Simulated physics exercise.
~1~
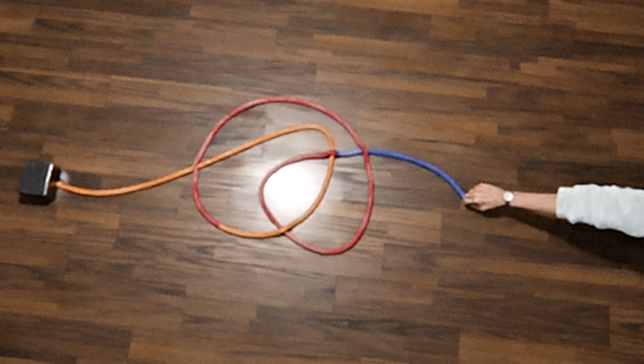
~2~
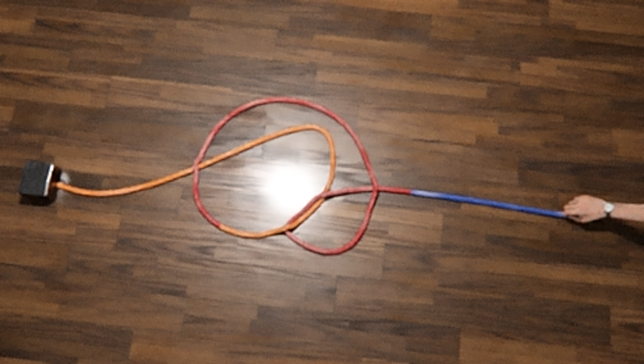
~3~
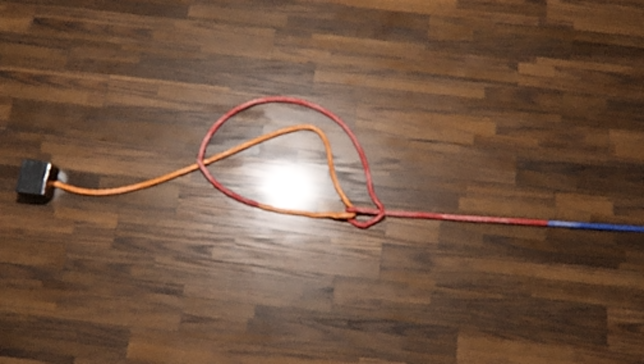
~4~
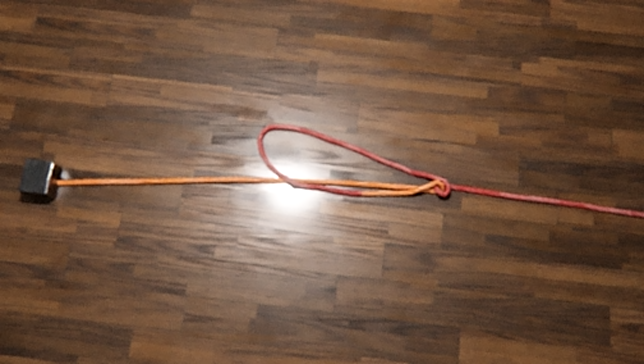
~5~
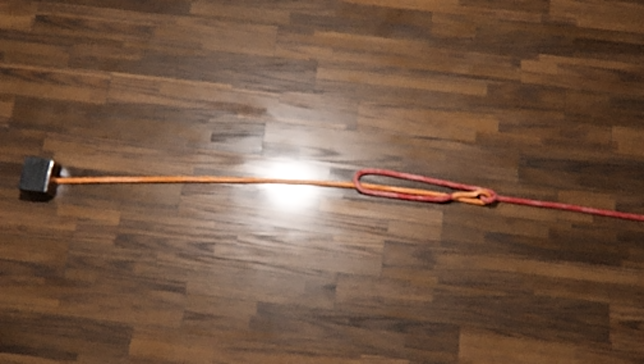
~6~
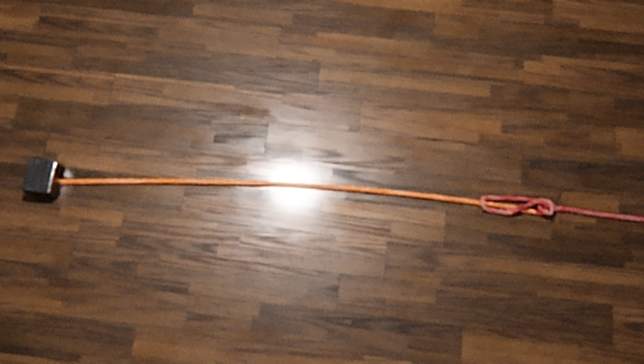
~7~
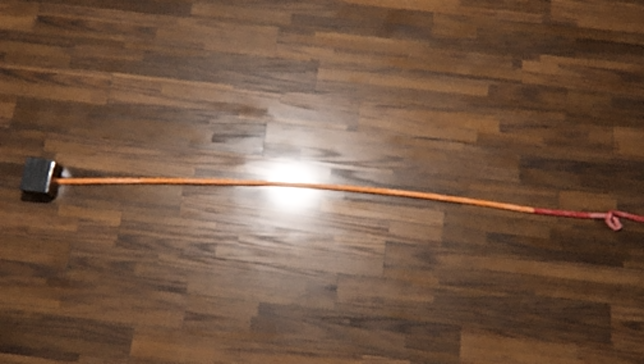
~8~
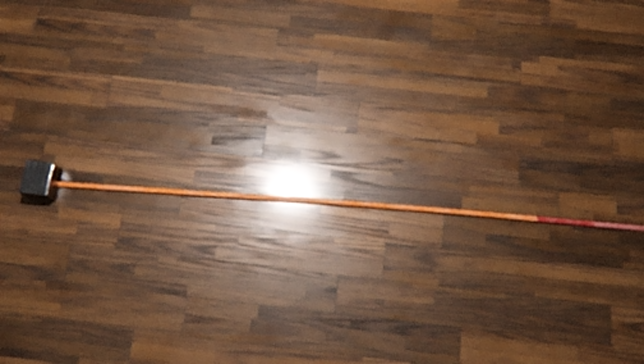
A looped orange, red and blue rope, pulled right by a hand, tightens, then straightens completely.
